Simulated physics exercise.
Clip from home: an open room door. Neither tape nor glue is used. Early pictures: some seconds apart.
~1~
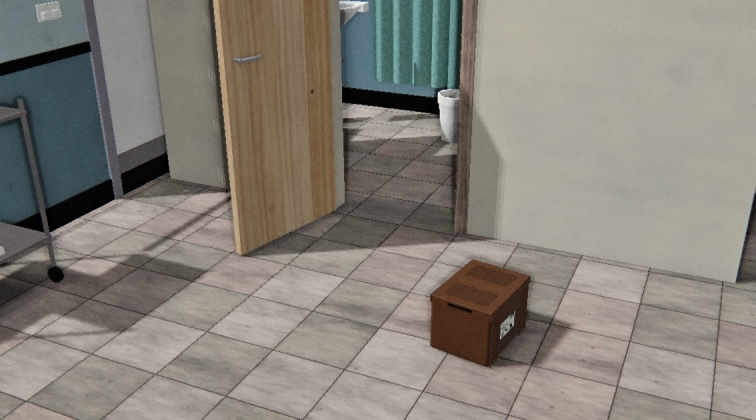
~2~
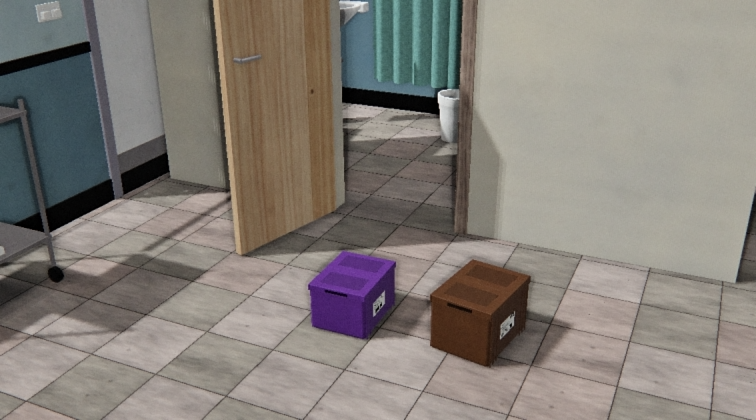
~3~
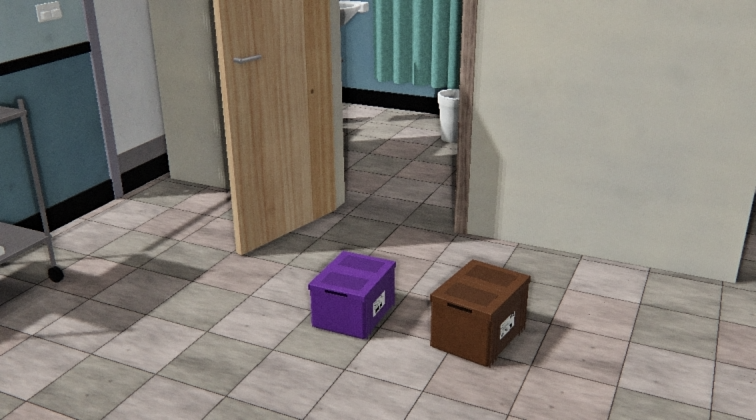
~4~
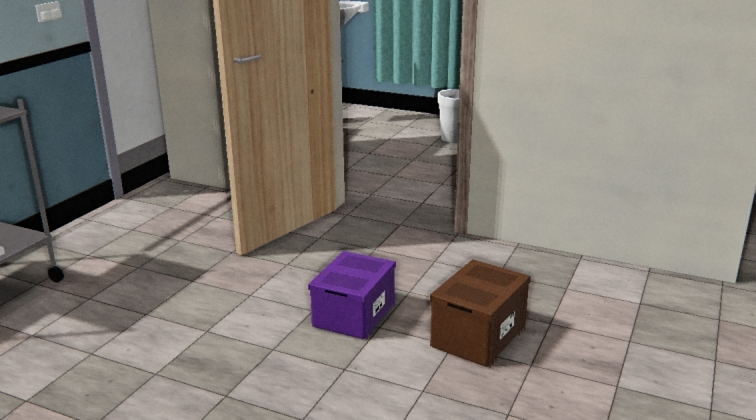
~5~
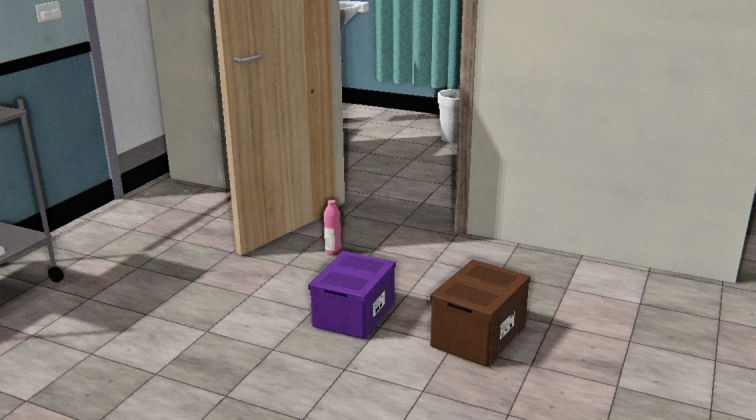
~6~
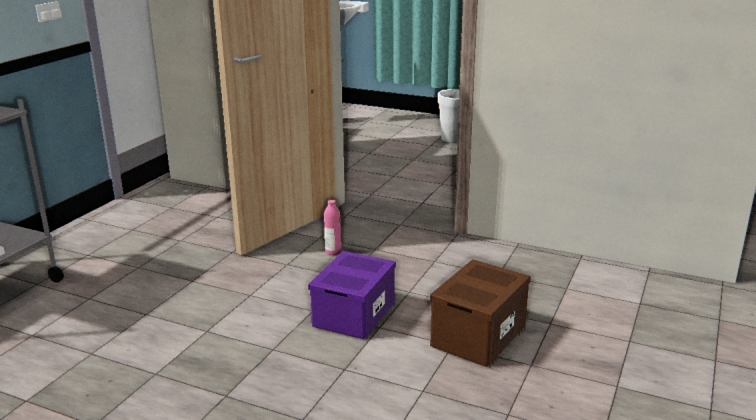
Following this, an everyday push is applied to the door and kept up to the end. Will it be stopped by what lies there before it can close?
The door's path stays clear.
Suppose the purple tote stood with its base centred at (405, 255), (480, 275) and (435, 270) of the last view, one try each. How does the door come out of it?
First, it jams; second, it shuts; third, it closes.
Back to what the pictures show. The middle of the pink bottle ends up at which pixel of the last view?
Looks like it settles somewhere around (440, 201).
Then, 1.20 s on from there, door at 46°; pink bottle shifted well along near (375, 223).
Then, 1.70 s on from there, door at 8°; pink bottle shifted well along near (434, 207).
In the end, door at 0°; toppled on the floor, pink bottle; the other 2 unmoved. At the end, from the last picture's camera, pink bottle near (440, 201).
